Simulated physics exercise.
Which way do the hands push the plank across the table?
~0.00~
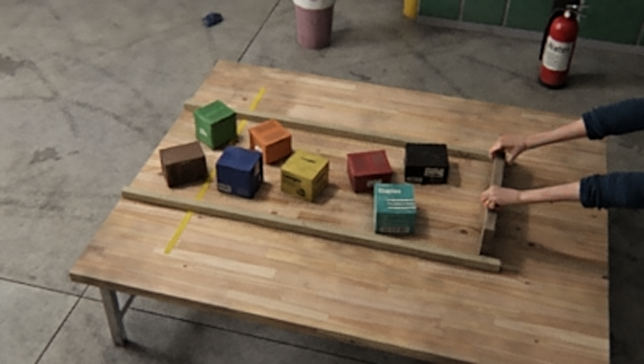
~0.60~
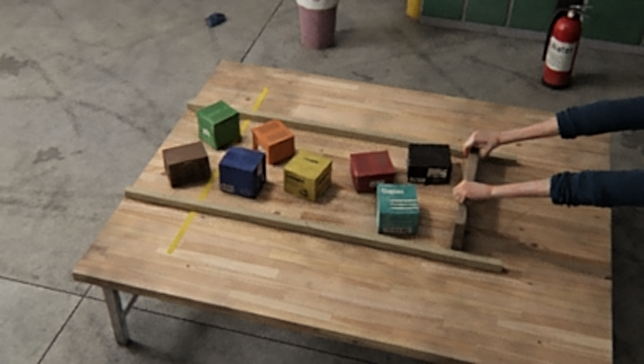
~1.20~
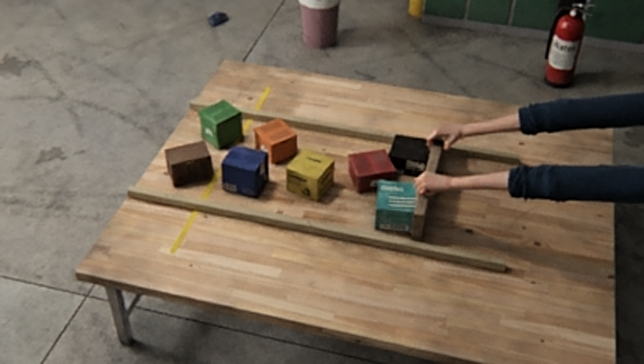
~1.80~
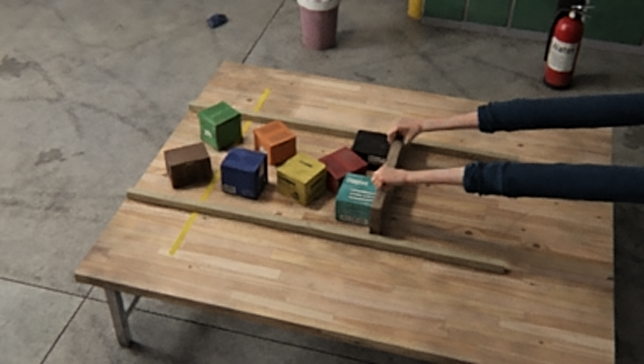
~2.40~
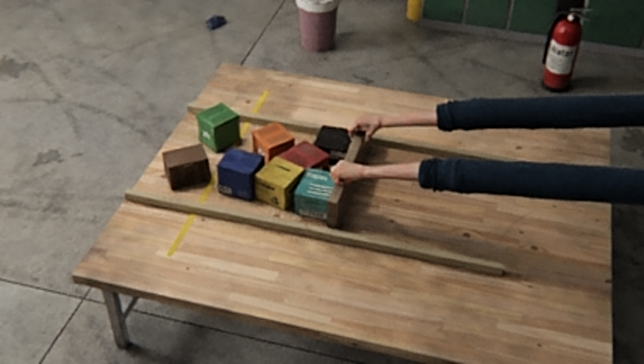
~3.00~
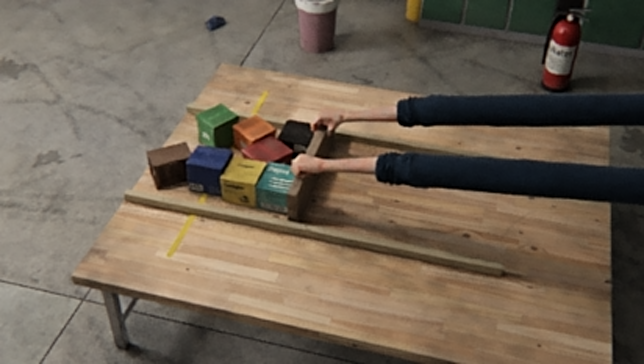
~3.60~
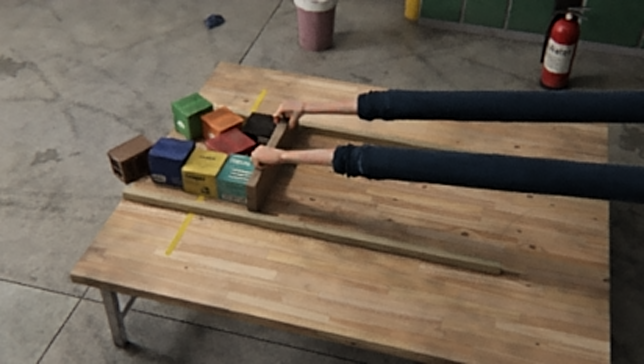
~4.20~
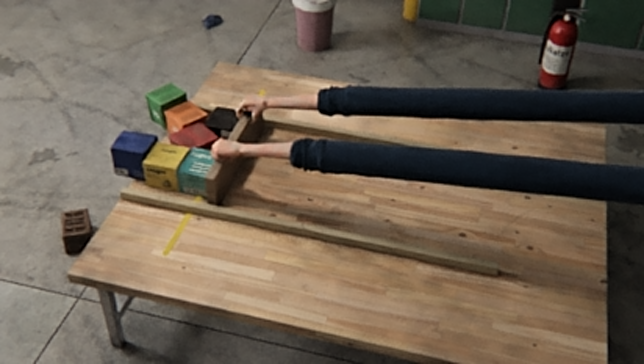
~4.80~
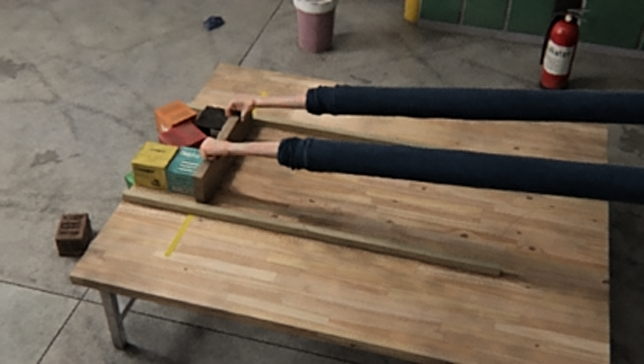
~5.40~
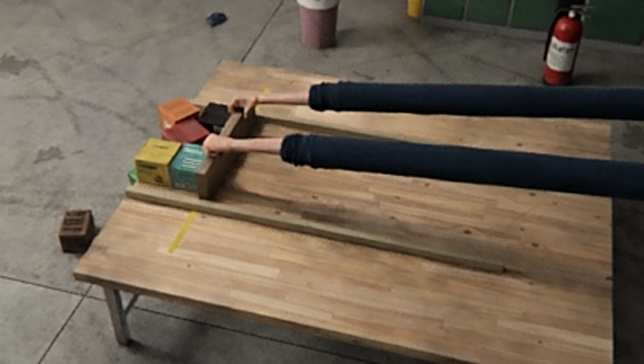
They push the plank to the left, towards the end of the table where the coloured boxes are gathered.
